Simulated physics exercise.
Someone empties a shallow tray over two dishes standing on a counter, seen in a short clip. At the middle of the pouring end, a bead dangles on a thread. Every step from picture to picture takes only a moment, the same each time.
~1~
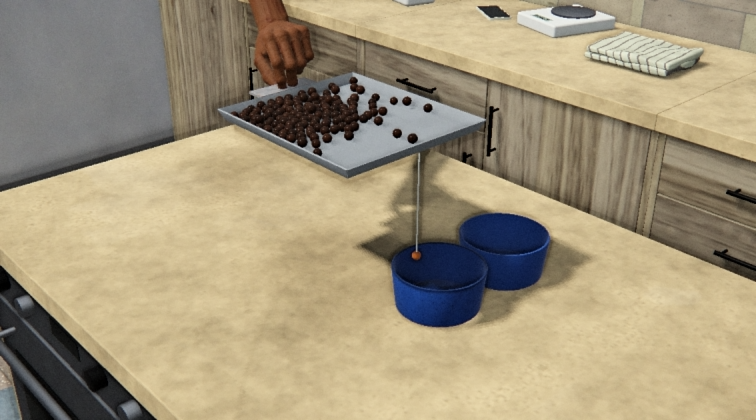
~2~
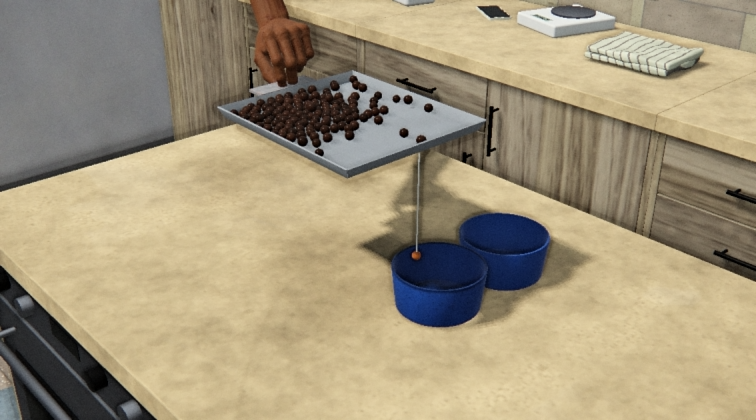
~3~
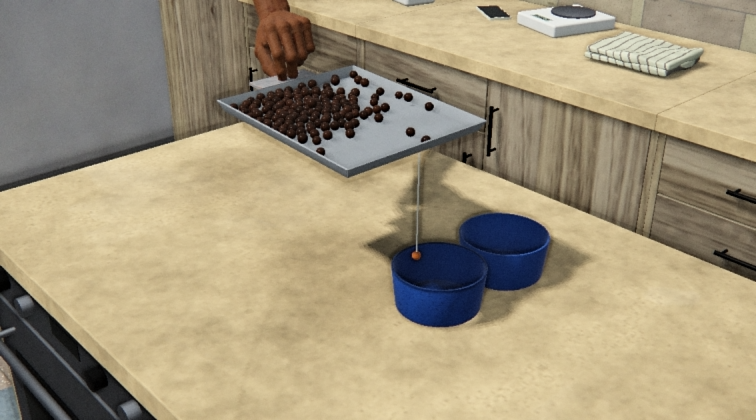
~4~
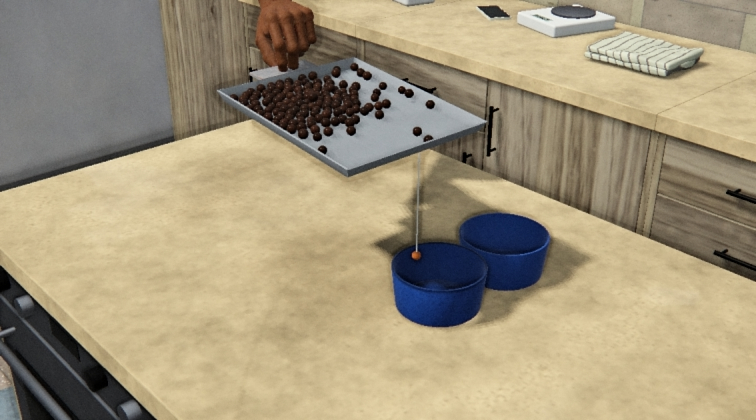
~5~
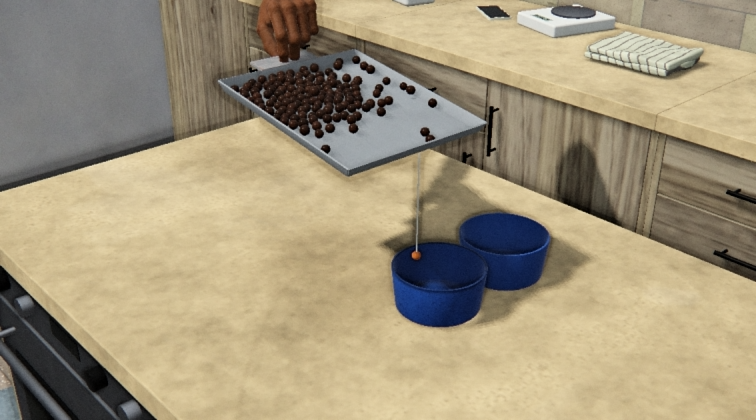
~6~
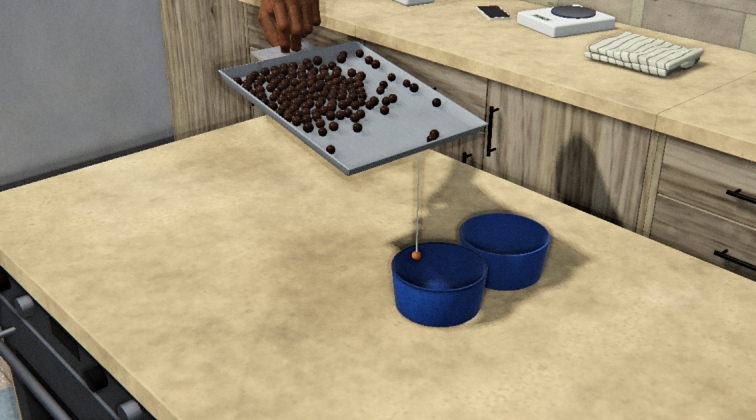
A hand gradually raising the back of a grey tray of dark brown balls above two blue dishes, some balls shifting slightly forward.
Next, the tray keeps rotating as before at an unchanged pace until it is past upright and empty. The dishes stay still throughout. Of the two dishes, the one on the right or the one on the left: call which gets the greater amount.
I call it for the one on the left.
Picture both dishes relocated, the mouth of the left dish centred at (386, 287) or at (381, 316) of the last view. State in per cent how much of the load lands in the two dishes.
First 60 %, then 60 %.
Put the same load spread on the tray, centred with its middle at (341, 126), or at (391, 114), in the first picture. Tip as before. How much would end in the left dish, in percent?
First case around 40 %, second case around 40 %.
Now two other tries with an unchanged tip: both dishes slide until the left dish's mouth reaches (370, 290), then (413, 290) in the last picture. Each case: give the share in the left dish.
In order: 10 percent and 30 percent.
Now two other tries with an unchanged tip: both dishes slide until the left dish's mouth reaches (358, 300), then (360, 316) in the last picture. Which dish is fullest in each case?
At the first spot the right-side one comes out ahead, at the second spot the right-side one.
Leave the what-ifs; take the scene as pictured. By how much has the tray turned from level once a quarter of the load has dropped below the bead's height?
It is at around 45 degrees by then.
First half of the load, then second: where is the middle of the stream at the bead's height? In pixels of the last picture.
First close to (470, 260), next close to (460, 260).
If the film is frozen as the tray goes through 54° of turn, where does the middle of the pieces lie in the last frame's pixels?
The middle of the pieces lands at roughly (442, 153).
Just after the last frame, tray tipped steeply; roughly half on the tray; about a tenth in the left dish; just a few in the right dish; roughly a quarter outside both; about a tenth in the air.
A moment on, tray tipped right over; roughly a third in the left dish; about a tenth in the right dish; roughly half outside both; just a few in the air.
Further on, tray tipped past a quarter turn; roughly a third in the left dish; about a tenth in the right dish; roughly half outside both.
When it is over, tray tipped past a quarter turn; roughly a third in the left dish; about a tenth in the right dish; roughly half outside both.
